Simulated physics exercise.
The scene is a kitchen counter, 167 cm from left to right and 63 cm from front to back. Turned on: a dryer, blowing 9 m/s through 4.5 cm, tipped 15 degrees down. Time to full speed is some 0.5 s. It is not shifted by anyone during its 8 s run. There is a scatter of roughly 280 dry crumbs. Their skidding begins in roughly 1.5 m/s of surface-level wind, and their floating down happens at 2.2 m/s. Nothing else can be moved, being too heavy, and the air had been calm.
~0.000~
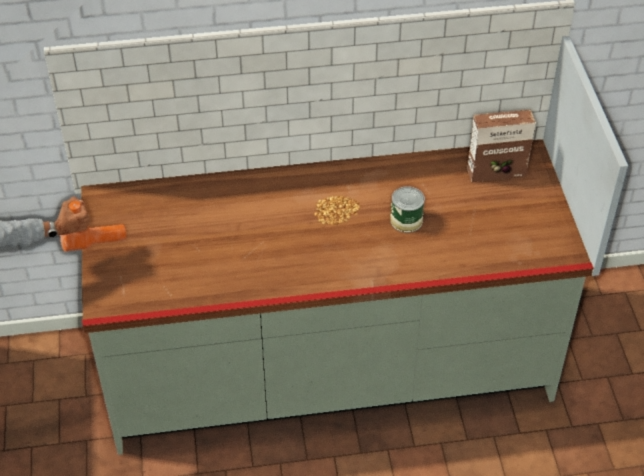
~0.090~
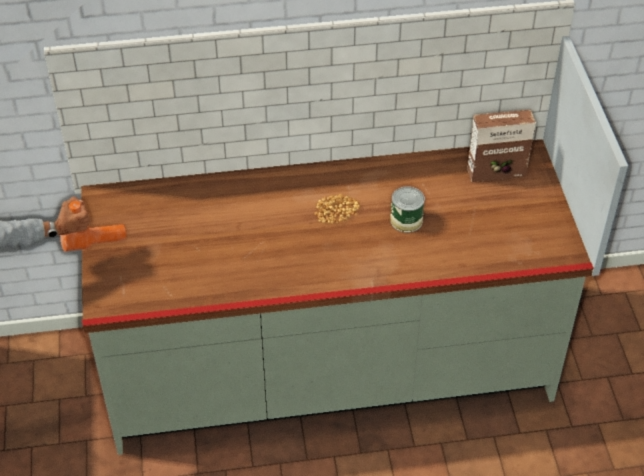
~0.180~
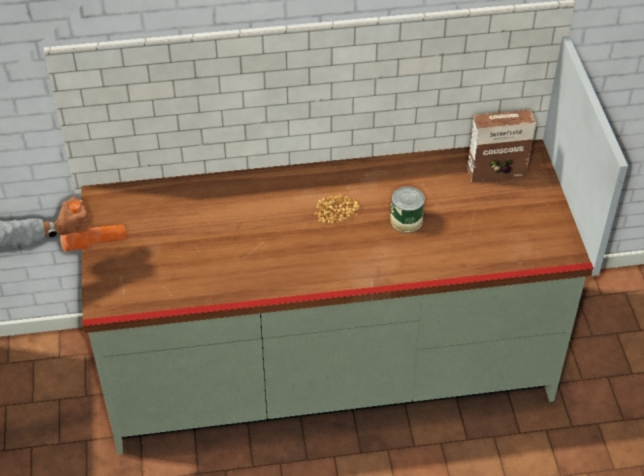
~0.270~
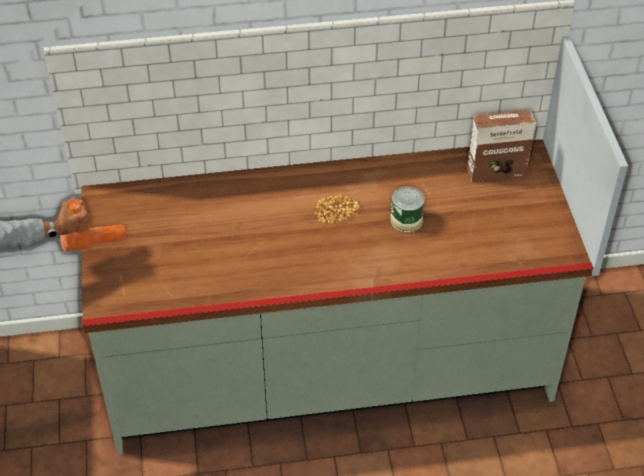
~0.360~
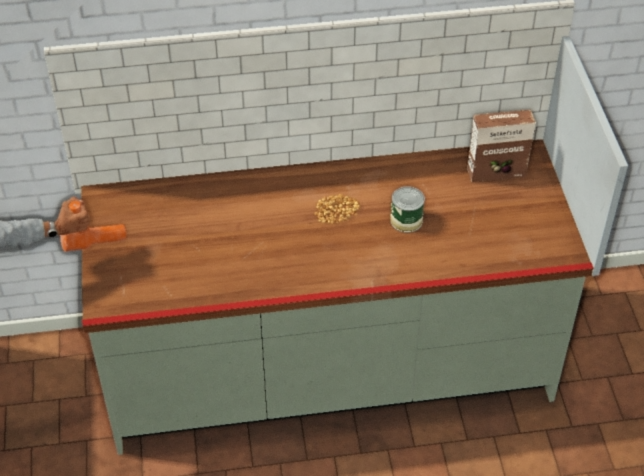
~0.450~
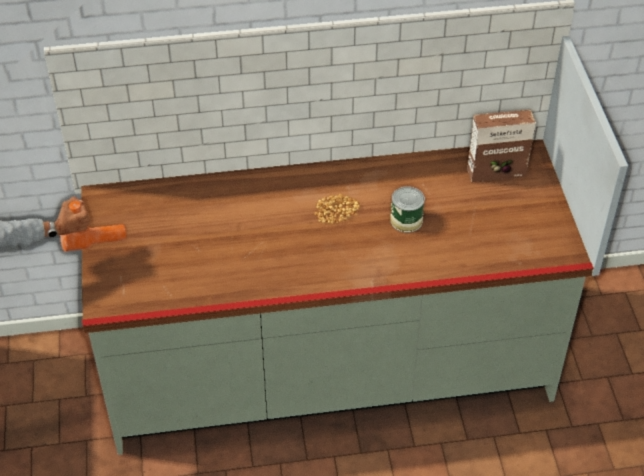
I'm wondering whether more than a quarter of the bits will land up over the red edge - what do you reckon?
I'd say no, a quarter at most.
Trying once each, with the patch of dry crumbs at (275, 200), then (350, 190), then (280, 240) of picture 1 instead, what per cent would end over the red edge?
Going through the three spots in order, you'd get 2 percent, 3 percent and 0 percent.
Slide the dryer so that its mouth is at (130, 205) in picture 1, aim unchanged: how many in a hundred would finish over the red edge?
I'd expect close to 5 per cent.
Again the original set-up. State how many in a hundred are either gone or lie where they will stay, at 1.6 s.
I would put it at around 20 %.
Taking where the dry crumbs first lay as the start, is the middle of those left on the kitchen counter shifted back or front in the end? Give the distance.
It drifts toward the rear side, close to 5 cm in all.
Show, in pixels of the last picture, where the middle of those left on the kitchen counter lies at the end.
It lands close to (507, 187) in the last picture.
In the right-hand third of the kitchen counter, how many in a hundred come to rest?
Roughly 90 %.
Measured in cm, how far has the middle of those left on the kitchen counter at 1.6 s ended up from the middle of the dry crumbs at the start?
I'd say close to 55 cm.
After 1.6 s the count stands so, 0 % are over the red edge; the middle of those still in play is near (481, 181).
After 2.6 s the count stands so, 0 % are over the red edge; the middle of those still in play is near (497, 181).
After 4.4 s the count stands so, 0 % are over the red edge; the middle of those still in play is near (499, 185).
After 8.0 s, at the end, 1 % are over the red edge; the middle of those still in play is near (507, 187).
